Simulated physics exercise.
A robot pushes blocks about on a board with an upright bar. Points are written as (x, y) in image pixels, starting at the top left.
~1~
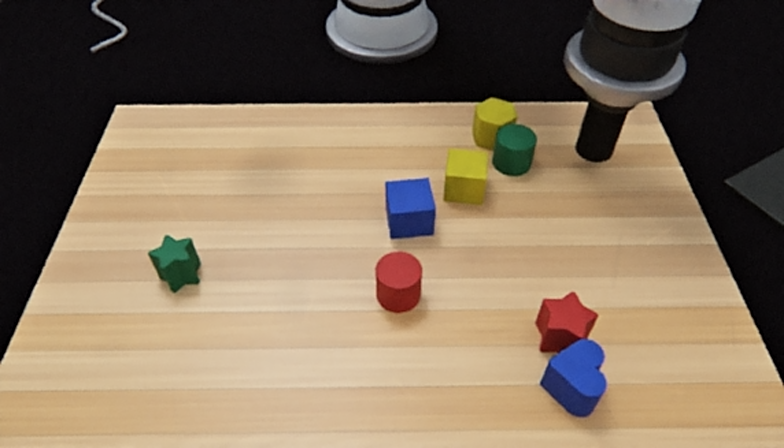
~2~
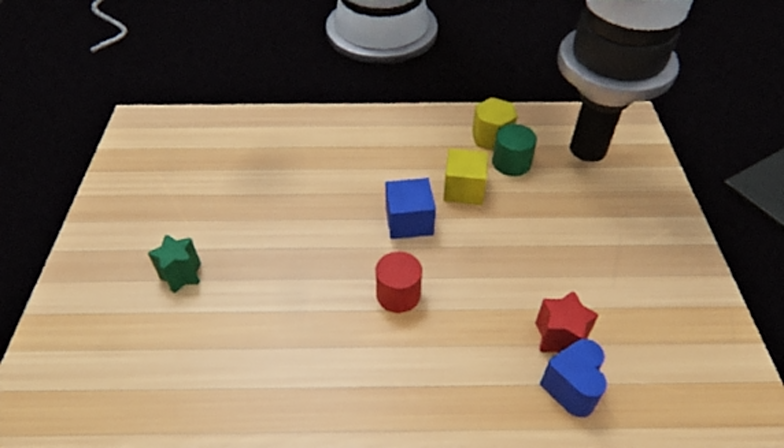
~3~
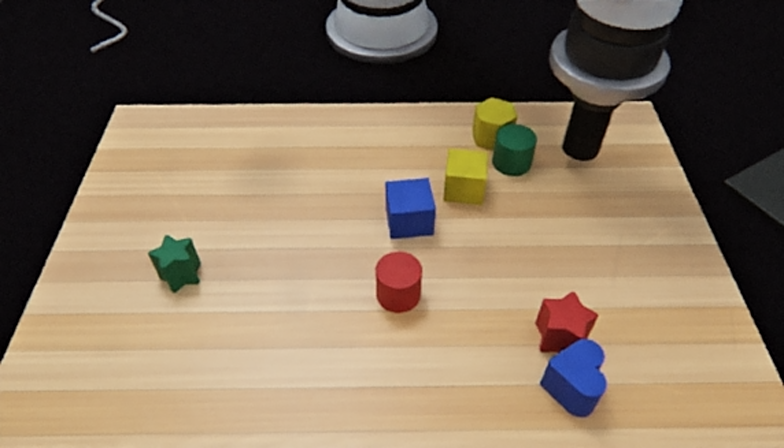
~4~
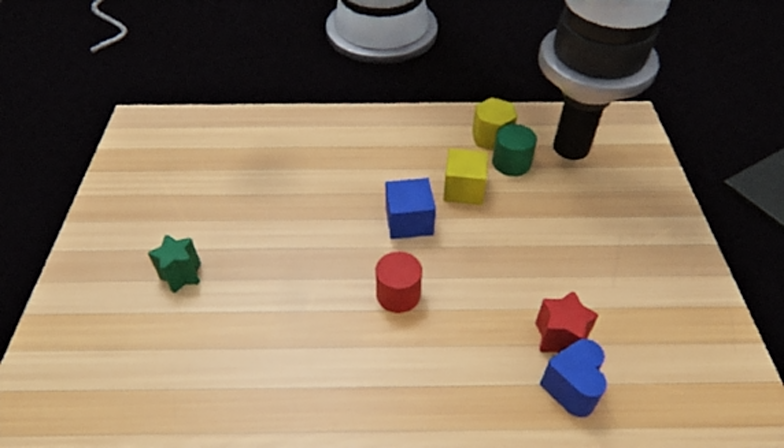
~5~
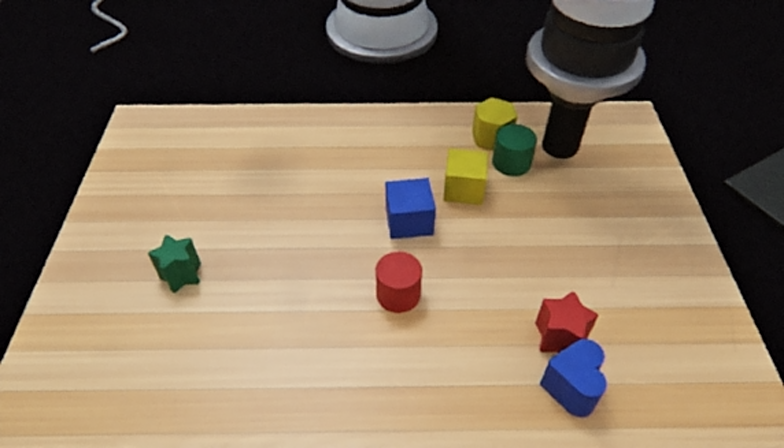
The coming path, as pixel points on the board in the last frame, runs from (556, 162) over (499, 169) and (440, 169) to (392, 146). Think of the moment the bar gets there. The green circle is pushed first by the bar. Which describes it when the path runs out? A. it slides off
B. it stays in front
My pick is B.
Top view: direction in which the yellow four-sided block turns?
Seen from above, its turn is counter-clockwise.
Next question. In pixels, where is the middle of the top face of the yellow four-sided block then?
It comes to (435, 171).
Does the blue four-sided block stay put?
It seems not.
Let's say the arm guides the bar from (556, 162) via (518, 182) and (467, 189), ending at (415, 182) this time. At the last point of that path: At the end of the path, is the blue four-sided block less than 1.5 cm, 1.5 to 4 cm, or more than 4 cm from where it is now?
Travel: 1.5-4 cm.
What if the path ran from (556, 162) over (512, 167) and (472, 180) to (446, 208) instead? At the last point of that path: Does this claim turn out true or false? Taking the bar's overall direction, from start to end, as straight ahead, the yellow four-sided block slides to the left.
It is true.
On the path given first. One third of the way, bar (502, 155); yellow hexagonal block (493, 110), turned 15° clockwise; green circle (465, 136).
Two thirds of the way, bar (440, 154); blue four-sided block (403, 201); yellow four-sided block (435, 172), turned 65° anticlockwise; yellow hexagonal block (493, 110), turned 15° clockwise; green circle (411, 125).
At the end, bar (392, 131); blue four-sided block (403, 201); yellow four-sided block (435, 171), turned 70° anticlockwise; yellow hexagonal block (493, 110), turned 15° clockwise; green circle (369, 101).
